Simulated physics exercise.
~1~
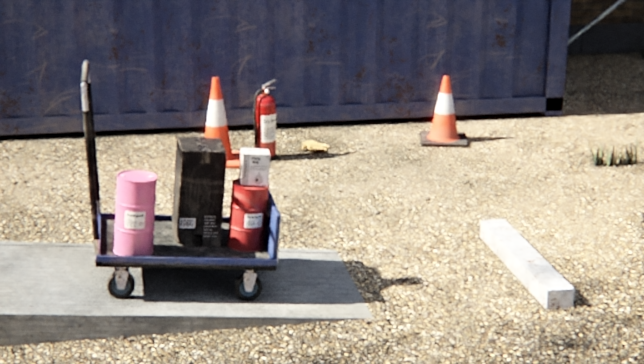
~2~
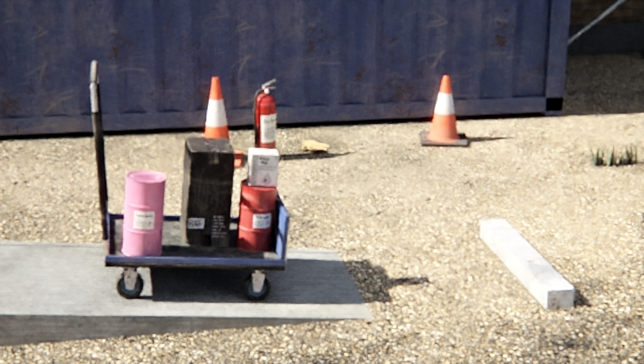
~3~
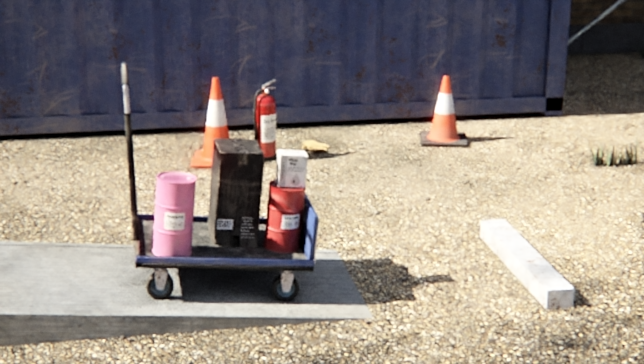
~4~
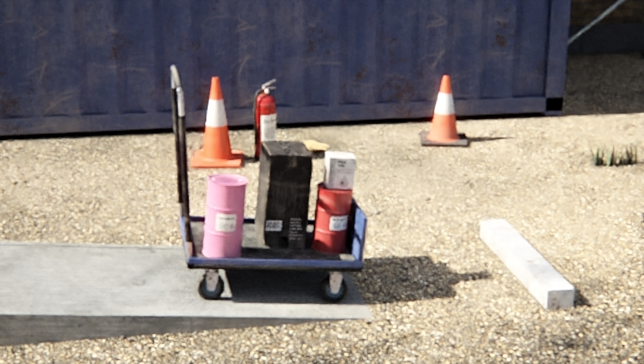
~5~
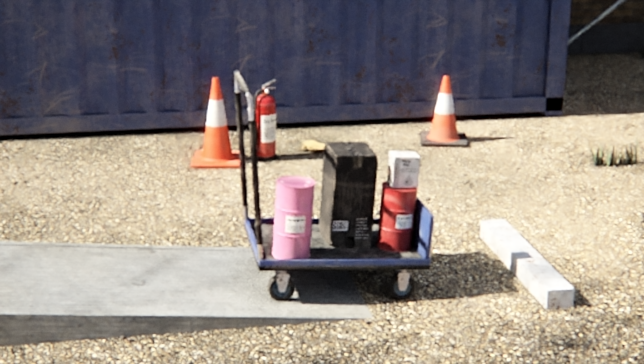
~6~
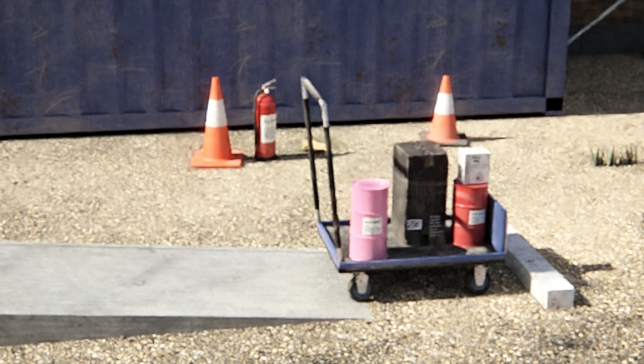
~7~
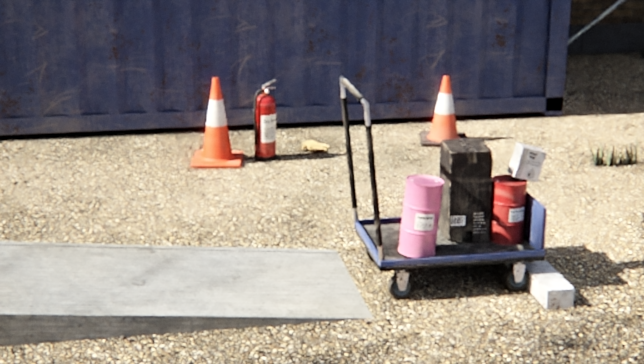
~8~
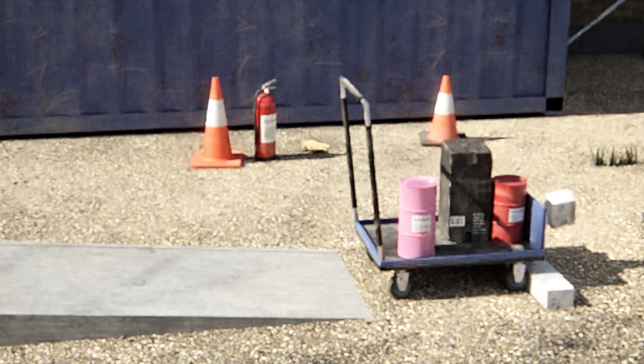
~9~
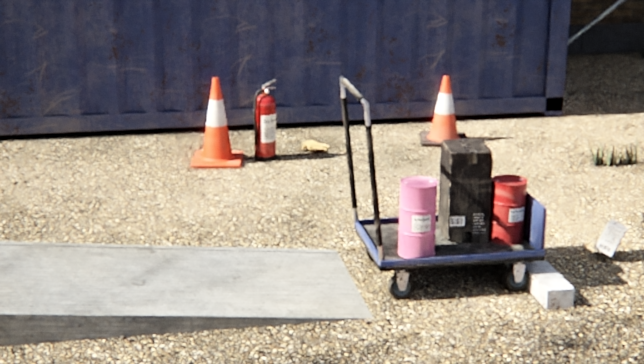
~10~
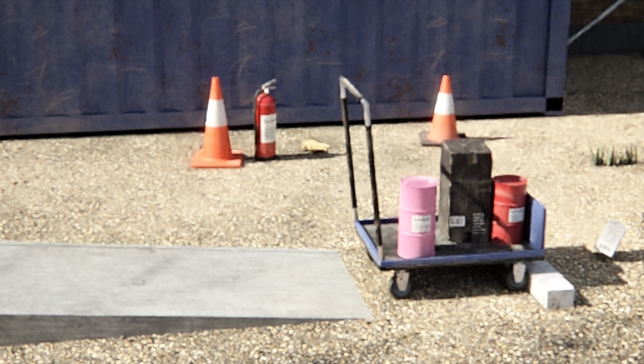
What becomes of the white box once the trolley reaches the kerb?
The white box tips over the front of the trolley and ends up on the ground beyond the kerb, leaning.
